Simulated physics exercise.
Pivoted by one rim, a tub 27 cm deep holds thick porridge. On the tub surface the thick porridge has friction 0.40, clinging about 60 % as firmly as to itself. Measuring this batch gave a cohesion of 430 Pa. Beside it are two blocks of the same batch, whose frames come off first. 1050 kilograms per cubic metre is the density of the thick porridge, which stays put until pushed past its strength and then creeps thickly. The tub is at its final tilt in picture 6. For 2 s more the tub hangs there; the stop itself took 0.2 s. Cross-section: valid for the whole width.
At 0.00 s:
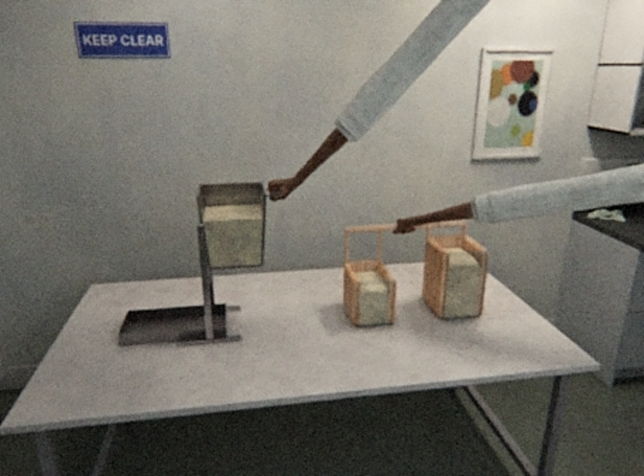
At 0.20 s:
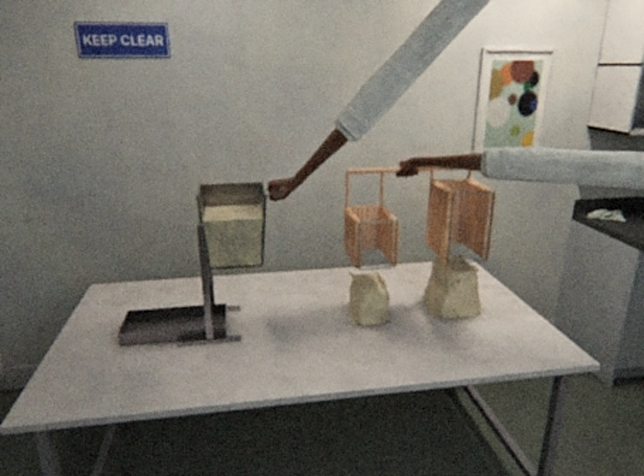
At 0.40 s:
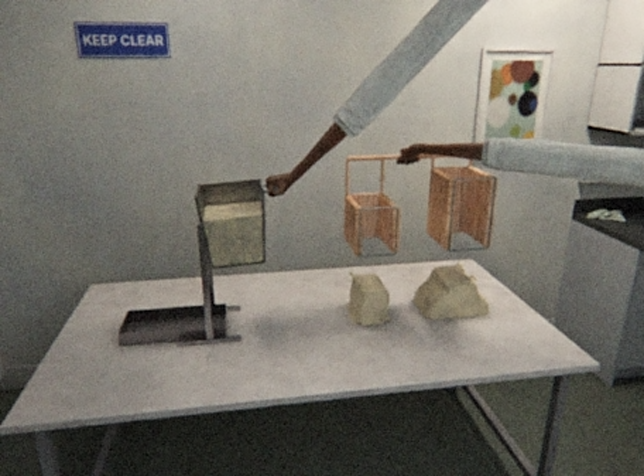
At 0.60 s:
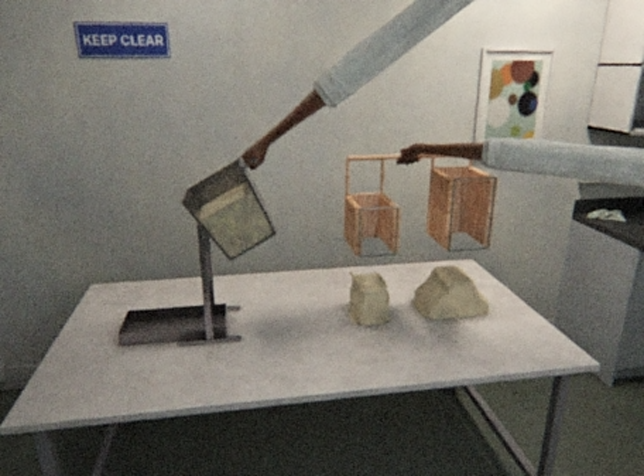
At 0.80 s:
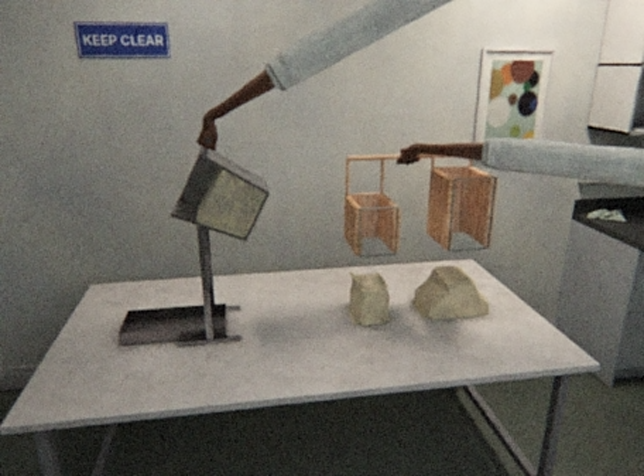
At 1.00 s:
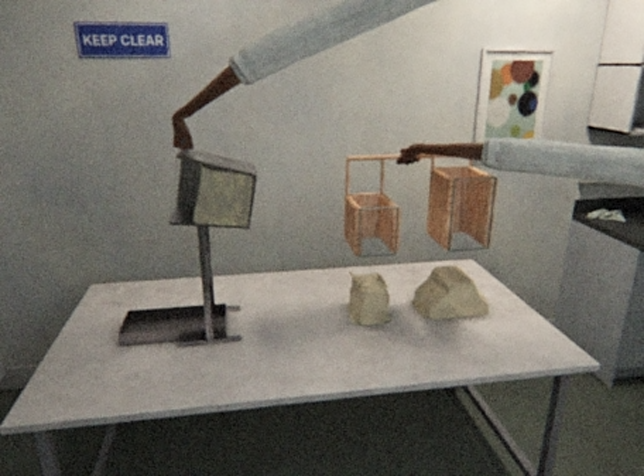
In a plain grey-walled room with a blue sign and a colourful picture, a fixed camera looks slightly down on a pale table. A grey tub of pale thick porridge hangs on a stand above a dark tray at left, with two light-brown wooden moulds at right. One hand lifts the moulds off two pale blocks, which slump unevenly, then another hand swings the tub over leftward.
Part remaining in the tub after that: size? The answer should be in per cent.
Close to 100 %.
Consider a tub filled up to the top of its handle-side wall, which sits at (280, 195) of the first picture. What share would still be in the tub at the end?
Near 85 per cent.
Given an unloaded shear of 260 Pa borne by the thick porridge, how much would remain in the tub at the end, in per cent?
Around 90 per cent.
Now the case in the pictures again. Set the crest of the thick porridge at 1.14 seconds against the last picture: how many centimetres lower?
Around 1 cm below its level in the last picture.
By 1.14 s, the tub is at 79 degrees and holds 100 %.
By 1.31 s, the tub is at 79 degrees and holds 100 %.
By 1.48 s, the tub is at 79 degrees and holds 100 %.
By 1.65 s, the tub is at 79 degrees and holds 100 %.
By 3.00 s, at the end, the tub is at 79 degrees and holds 100 %.
